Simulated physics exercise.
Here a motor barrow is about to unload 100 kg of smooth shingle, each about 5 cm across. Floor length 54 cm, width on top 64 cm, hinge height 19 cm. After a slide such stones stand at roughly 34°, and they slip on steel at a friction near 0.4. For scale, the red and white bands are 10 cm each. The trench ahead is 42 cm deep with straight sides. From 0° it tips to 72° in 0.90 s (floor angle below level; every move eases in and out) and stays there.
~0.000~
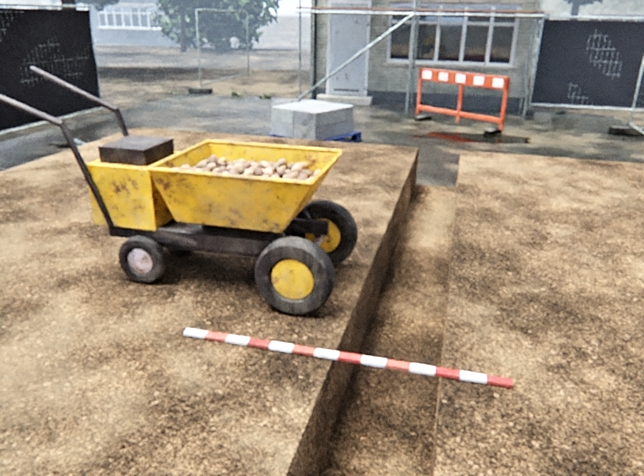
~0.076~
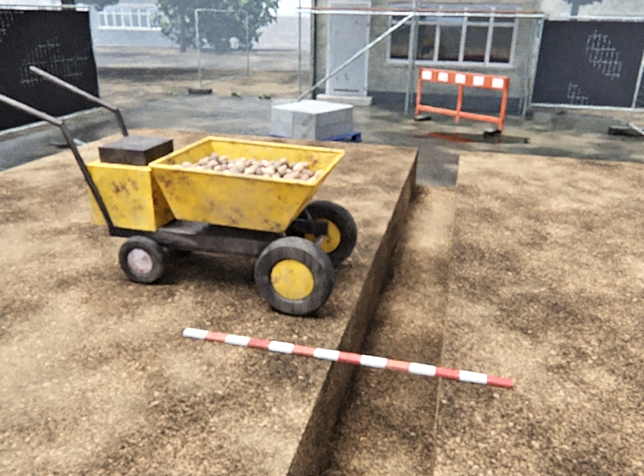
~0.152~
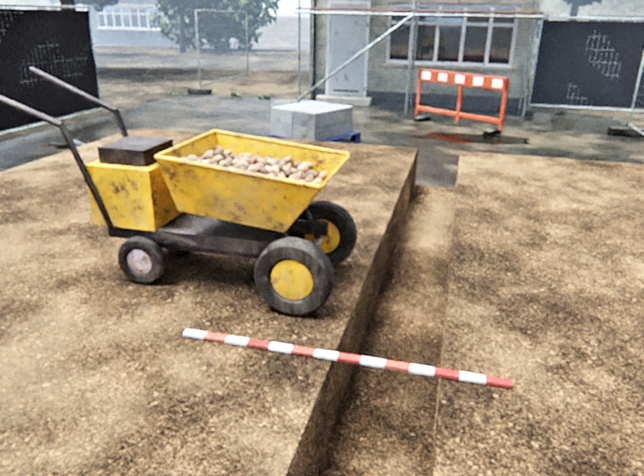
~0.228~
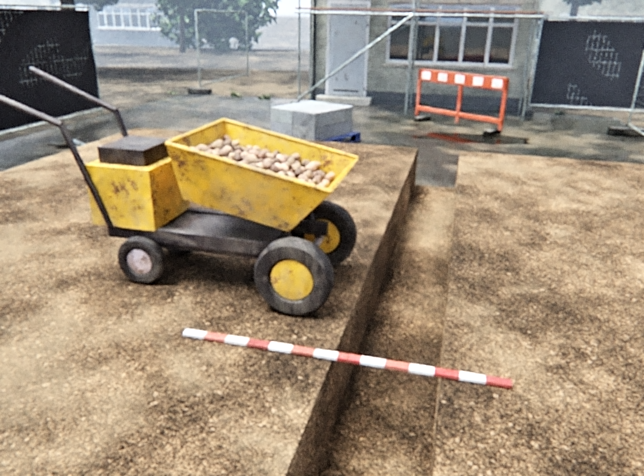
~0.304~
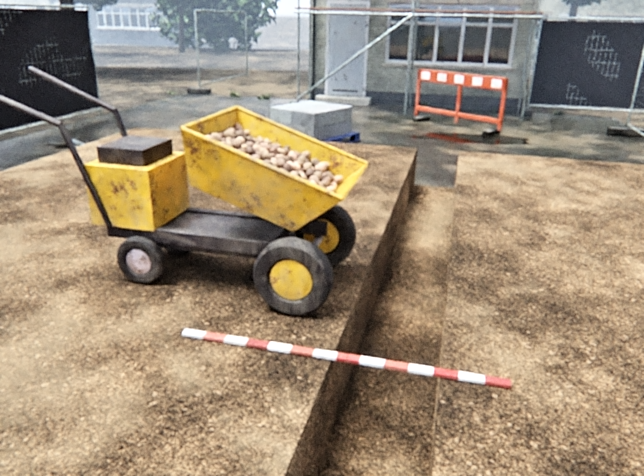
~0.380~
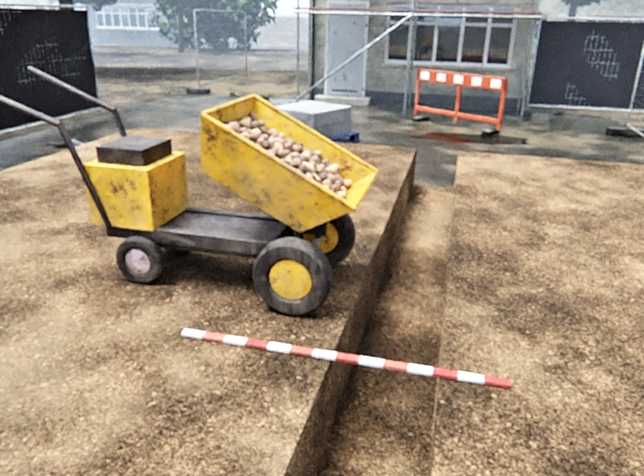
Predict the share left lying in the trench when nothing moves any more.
Close to 54 in a hundred.
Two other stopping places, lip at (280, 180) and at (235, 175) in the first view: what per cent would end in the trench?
First some 90, then 95 per cent.
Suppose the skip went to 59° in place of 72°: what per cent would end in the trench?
Then about 45 per cent.
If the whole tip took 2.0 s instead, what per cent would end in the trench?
Then about 80 per cent.
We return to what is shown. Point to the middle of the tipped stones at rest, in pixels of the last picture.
Around (435, 354).
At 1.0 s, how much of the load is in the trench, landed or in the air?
Some 25 per cent.
After 0.7 s the floor is at 61°; 100 % in the skip; the foremost stones are at (387, 230).
After 1.0 s the floor is at 72°; 60 % in the skip, 23 % in the trench, 17 % past the trench; the foremost stones are at (483, 307).
After 1.4 s the floor is at 72°; 21 % in the skip, 32 % in the trench, 47 % past the trench; the foremost stones are at (630, 332).
After 3.3 s the floor is at 72°; 0 % in the skip, 54 % in the trench, 46 % past the trench; the foremost stones are past the picture's edge.
